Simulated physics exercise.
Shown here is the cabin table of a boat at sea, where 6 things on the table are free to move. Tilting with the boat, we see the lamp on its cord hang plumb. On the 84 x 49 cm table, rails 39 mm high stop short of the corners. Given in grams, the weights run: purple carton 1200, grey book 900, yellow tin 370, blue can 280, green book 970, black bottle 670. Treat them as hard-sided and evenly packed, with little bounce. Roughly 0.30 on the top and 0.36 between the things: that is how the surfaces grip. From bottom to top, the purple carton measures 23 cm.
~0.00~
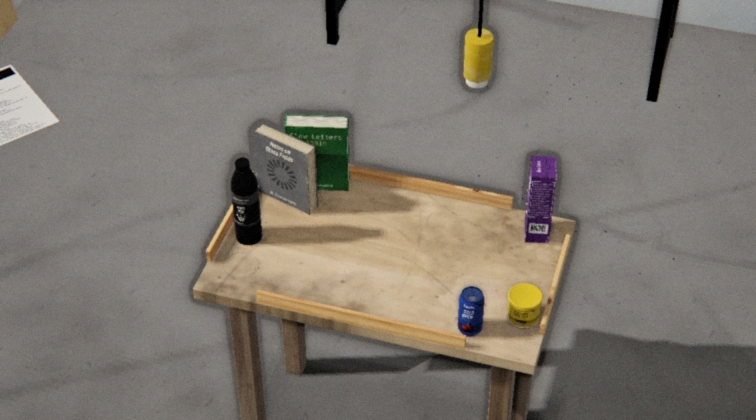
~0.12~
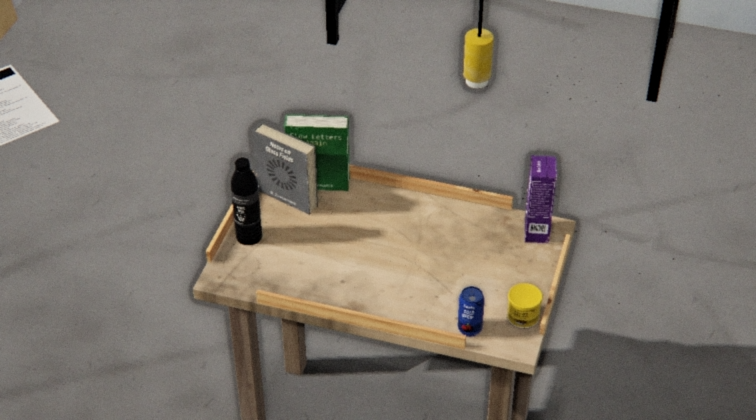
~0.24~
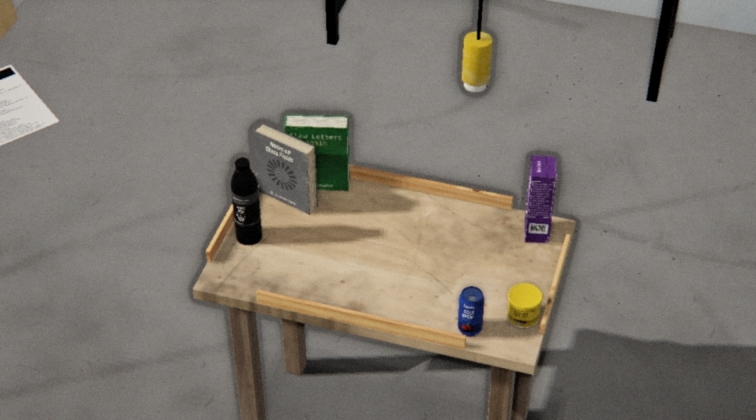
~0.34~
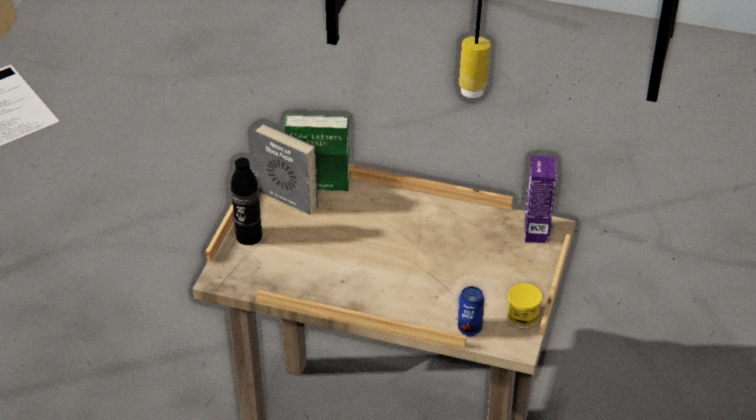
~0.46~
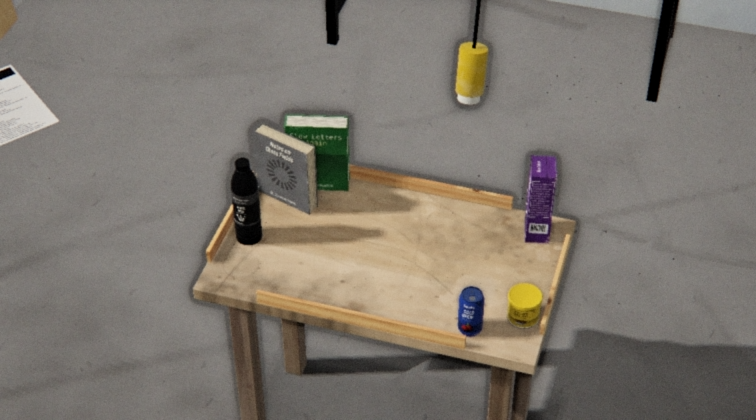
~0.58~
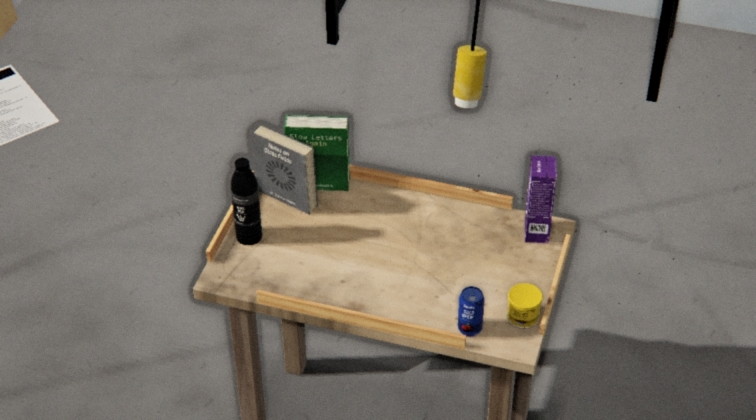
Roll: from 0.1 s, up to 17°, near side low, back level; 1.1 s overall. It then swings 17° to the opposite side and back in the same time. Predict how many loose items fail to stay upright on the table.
The number that fail is three or more.
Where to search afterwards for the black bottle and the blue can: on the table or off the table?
Final state - black bottle: Beyond the limits; blue can: Inside the limits.
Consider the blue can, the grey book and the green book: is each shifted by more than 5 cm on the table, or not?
Here is how it goes: The blue can remains near its start; next, the grey book moves off; last, the green book moves off.
Around 0.88 s, heel 11°, near side down; grey book tipped 46° against what carries it near (267, 193); green book tipped 35° against what carries it; black bottle tipped 15° against what carries it.
Around 1.08 s, heel 2°, near side down; grey book tipped 73° against what carries it near (261, 212); green book on its side; black bottle on its side.
Around 1.58 s, heel 13°, far side down; black bottle now off the table; grey book on its side near (266, 222); green book on its side.
Around 1.88 s, heel 15°, far side down; grey book on its side near (268, 221); green book on its side.
Finally (2.8 s), off the table, black bottle; on their side or leaning hard on the table, grey book and green book; the other 3 still in place (within 5 cm). In the last view, purple carton near (540, 200), grey book near (269, 224).
